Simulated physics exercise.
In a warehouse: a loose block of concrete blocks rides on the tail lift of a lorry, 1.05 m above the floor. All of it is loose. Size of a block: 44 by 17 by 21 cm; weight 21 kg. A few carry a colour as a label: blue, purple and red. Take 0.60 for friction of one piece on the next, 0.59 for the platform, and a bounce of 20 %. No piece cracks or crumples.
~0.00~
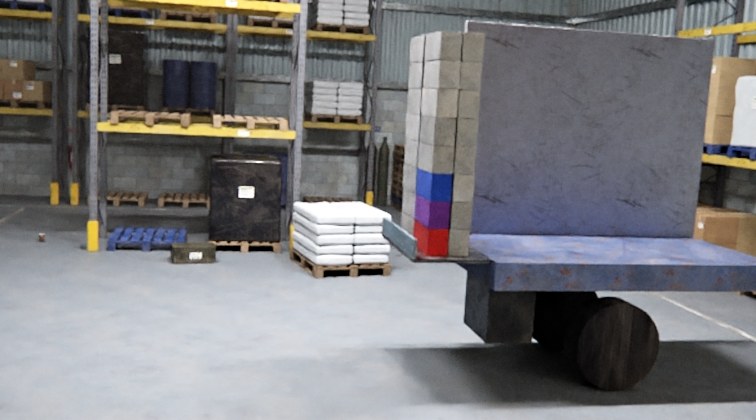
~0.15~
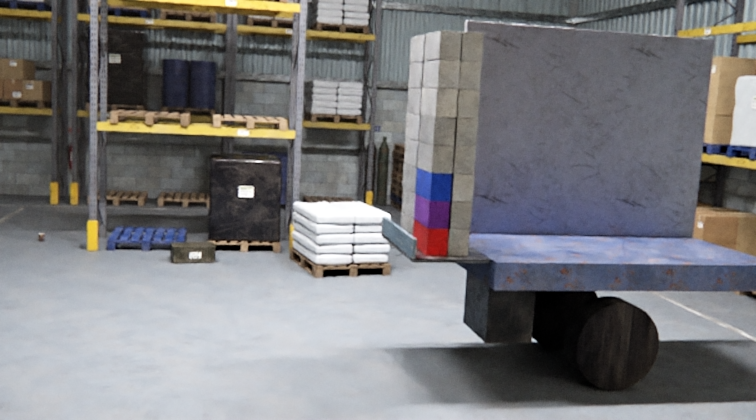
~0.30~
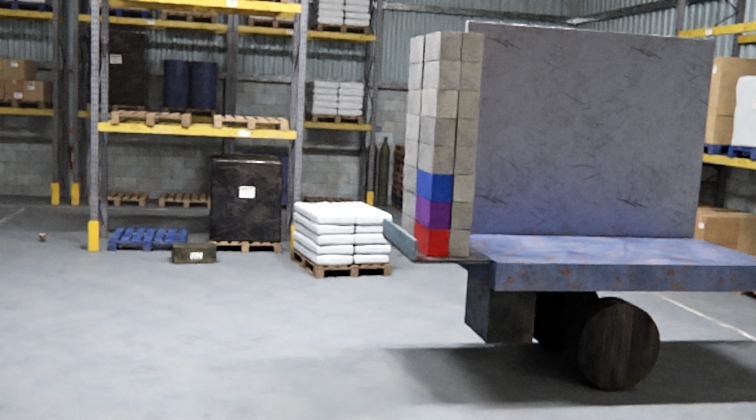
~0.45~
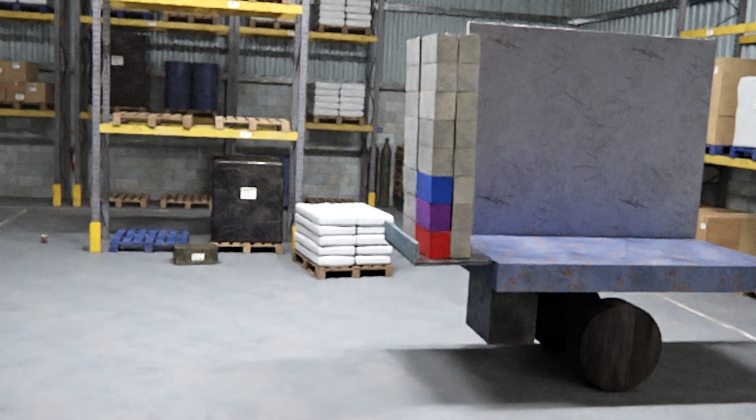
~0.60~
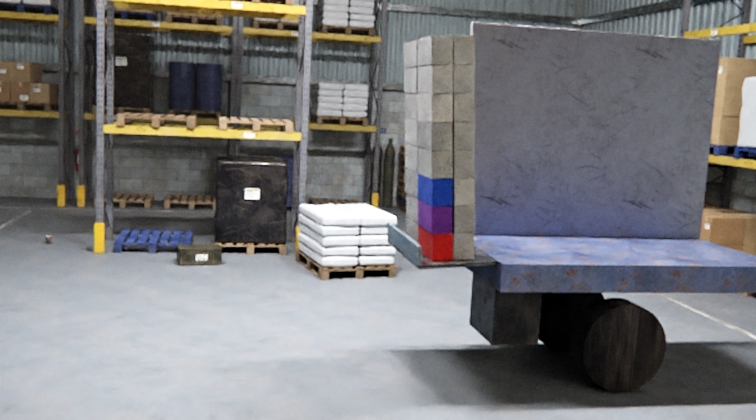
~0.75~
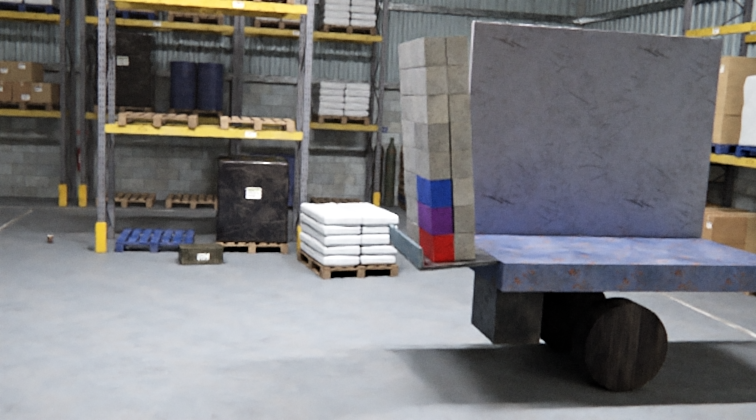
The clip shows a tall stack of grey concrete blocks, with blue, purple and red ones near the bottom, on a lorry's tail lift in a warehouse; the platform gradually tilts slightly and the stack leans a little left.
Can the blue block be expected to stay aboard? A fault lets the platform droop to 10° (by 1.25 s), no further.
In the end the blue block goes over the edge.
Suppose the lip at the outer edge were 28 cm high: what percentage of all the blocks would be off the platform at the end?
In that case 70 per cent.
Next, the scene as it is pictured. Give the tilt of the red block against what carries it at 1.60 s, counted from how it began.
Roughly 30°.
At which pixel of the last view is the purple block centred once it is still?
Around (361, 368).
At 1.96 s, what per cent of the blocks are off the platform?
75 per cent by then.
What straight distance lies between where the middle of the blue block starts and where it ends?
Roughly 170 cm away.
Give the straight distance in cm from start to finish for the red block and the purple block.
Moved: Red 10, purple 140.
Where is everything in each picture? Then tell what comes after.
In the first frame (each place is the centre of the face we see best; leans and shifts are taken against what carries them), platform's outer corner (414, 261) slope 0°; blue block (441, 188); red block (438, 243); purple block (439, 215); all in place.
The second frame shows platform's outer corner (414, 261) slope 0°; blue block (441, 187).
The third frame shows platform's outer corner (415, 262) slope 1°; blue block (442, 188).
The fourth frame shows platform's outer corner (416, 264) slope 2°; blue block (442, 190).
The fifth frame shows platform's outer corner (420, 268) slope 4°; blue block (443, 193).
The sixth frame shows platform's outer corner (422, 269) slope 6°; blue block (441, 194); purple block (442, 221); red block (444, 248); one has shifted.
By 1.20 s, slope 10°; none of the 32 blocks off the platform, 28 disturbed; blue block tilted 6°; purple block tilted 6°.
By 1.60 s, slope 10°; 16 of the 32 blocks off the platform; blue block tilted 31°; purple block tilted 31°.
By 1.96 s, slope 10°; 24 of the 32 blocks off the platform; blue block on its side; purple block on its side.
By 2.42 s, slope 10°; 25 of the 32 blocks off the platform; blue block on its side; purple block on its side.
When it is over (3.0 s), slope 10°; 26 of the 32 blocks off the platform; blue block on its side; purple block on its side; red block tilted 37°. In pixels of the last frame, middles, blue block near (327, 369), purple block near (361, 368).
